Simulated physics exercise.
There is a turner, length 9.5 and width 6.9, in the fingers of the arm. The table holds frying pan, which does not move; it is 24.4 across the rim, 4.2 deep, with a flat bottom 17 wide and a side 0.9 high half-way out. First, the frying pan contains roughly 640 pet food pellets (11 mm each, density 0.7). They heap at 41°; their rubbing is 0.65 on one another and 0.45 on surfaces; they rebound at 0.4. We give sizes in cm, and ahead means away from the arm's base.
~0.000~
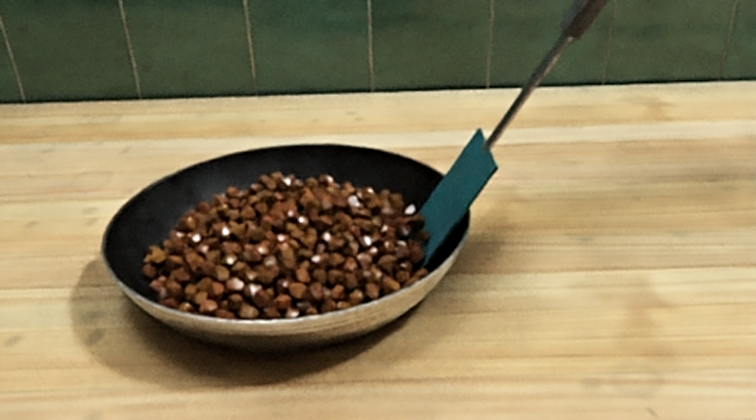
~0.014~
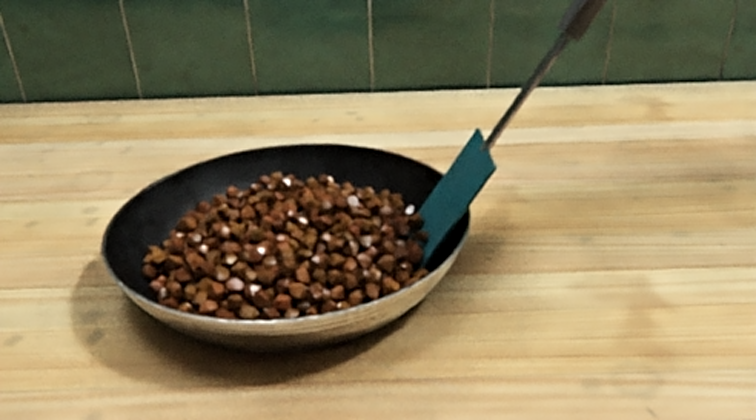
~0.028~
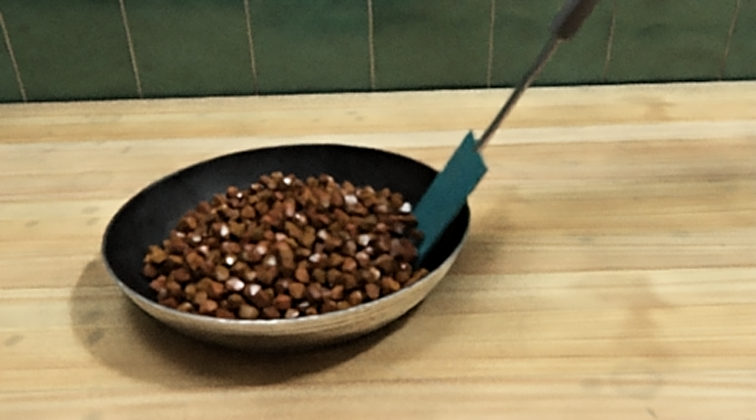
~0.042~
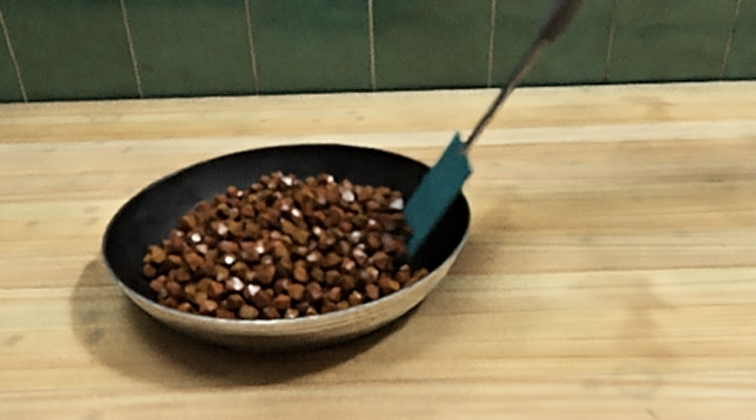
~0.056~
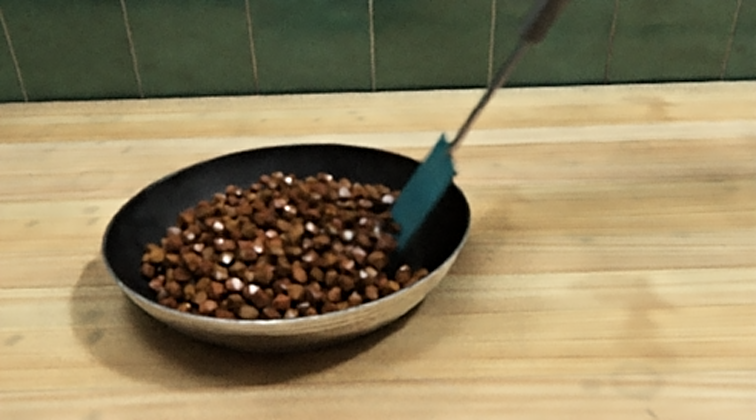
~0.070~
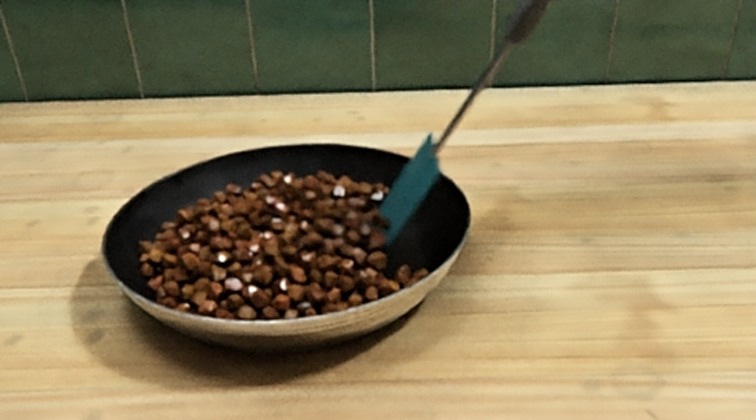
On a wooden counter by green tiles, a teal turner sliding slowly left through brown pellets heaped in a still frying pan.
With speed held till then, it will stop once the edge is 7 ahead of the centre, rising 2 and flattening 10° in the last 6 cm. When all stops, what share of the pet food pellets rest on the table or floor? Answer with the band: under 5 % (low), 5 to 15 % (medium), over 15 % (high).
Medium, 5 to 15 %.
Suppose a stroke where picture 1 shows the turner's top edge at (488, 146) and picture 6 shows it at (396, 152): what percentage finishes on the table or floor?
Around 25 per cent finishes on the table or floor.
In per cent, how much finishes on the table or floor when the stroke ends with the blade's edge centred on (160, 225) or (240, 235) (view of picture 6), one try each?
First try about 25 percent, second about 0 percent.
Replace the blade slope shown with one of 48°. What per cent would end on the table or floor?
That gives about 10 in a hundred.
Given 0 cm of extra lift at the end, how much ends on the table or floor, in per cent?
Result: Approx. 5 %.
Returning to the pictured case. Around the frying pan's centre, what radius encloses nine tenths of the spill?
Radial distance: Approx. 20 cm.
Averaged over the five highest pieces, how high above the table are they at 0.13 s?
I'd put them at about 5 centimetres above the table.
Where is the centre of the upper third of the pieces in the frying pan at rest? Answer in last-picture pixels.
Around (179, 217).
After 0.13 s, sloping 58°, highest piece 6 above the table; 638 in the frying pan.
After 0.19 s, sloping 54°, highest piece 6 above the table; 638 in the frying pan.
After 0.42 s, sloping 48°, highest piece 7 above the table; 590 in the frying pan, 42 on the table or floor, 6 on the blade or in flight.
After 1.47 s, sloping 48°, highest piece 7 above the table; 590 in the frying pan, 48 on the table or floor.
At rest, 590 in the frying pan, 48 on the table or floor. That is 8 % on the table or floor.
